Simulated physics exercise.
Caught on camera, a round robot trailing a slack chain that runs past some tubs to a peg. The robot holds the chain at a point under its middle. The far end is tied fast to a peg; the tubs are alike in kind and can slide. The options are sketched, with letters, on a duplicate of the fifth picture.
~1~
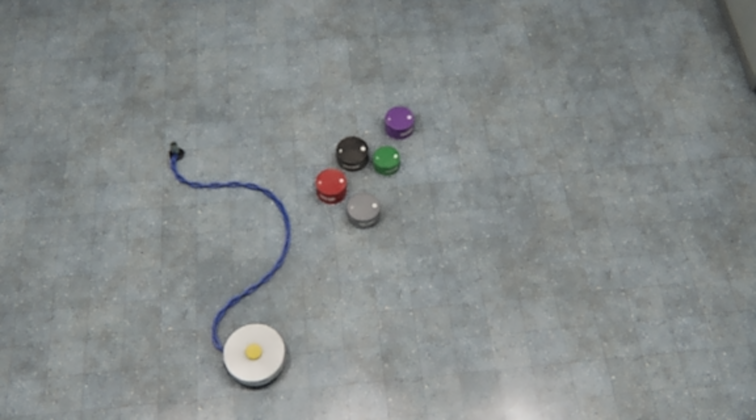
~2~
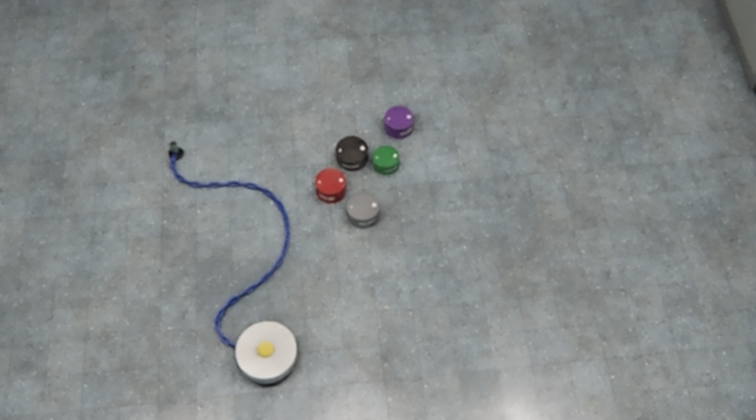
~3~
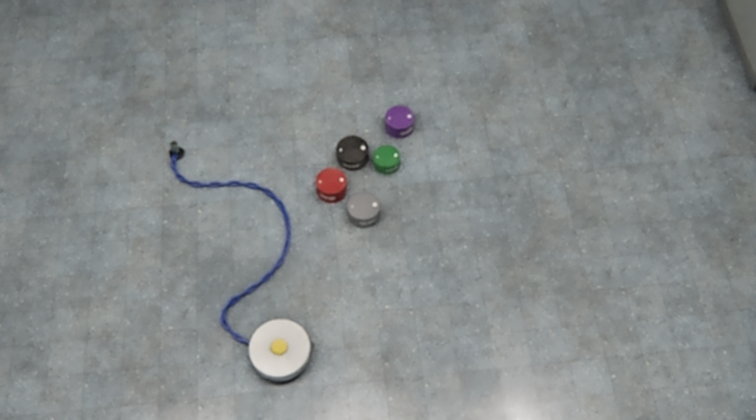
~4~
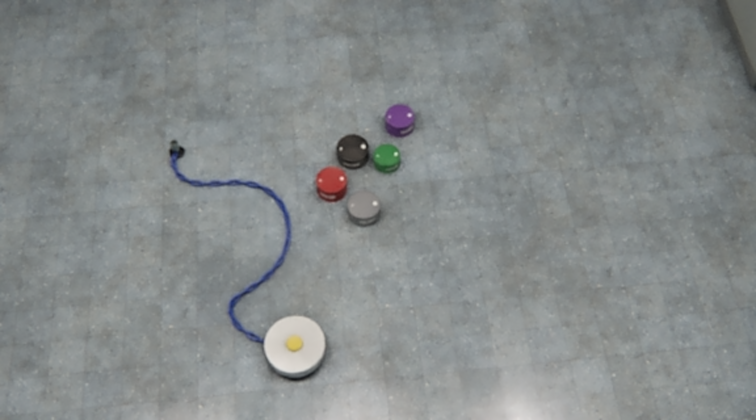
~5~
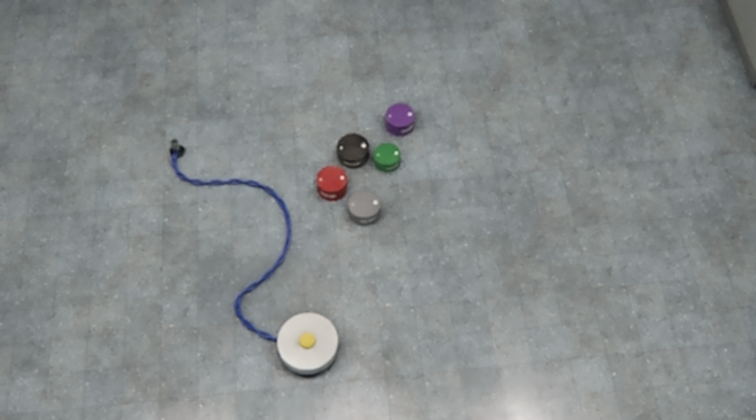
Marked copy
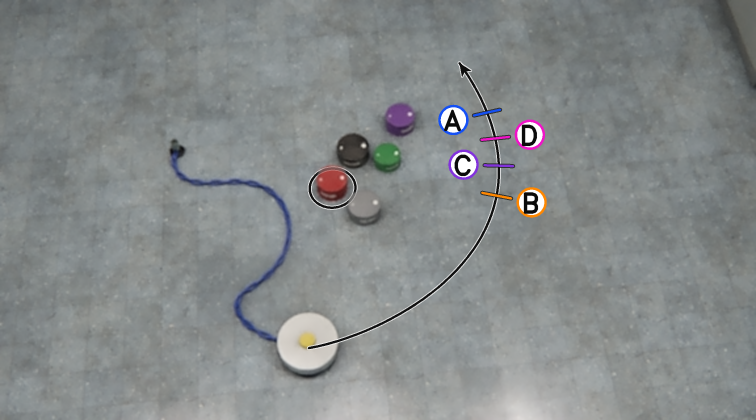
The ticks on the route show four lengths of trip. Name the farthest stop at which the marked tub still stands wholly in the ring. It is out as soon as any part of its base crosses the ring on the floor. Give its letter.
At D, and not beyond.
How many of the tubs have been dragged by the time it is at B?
The count is none.
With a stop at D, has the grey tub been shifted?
Yes.
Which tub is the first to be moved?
The grey one.
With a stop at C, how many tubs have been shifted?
One.
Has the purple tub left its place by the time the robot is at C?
By then, no.
On the marked copy, A at (487, 113); B at (497, 196); C at (499, 166); D at (495, 138); the ring at (333, 188); the route from (309, 348) via (485, 229) to (459, 63).
Taking D. A third of the way, robot (421, 296); red tub (332, 183).
Two thirds of the way, robot (491, 213); red tub (332, 183).
When it is over, robot (496, 133); red tub (332, 183); grey tub (366, 184); the red tub is still in its ring.
As for the rest, A drags the ringed tub to (333, 169); B is safe but short; C is safe but short.
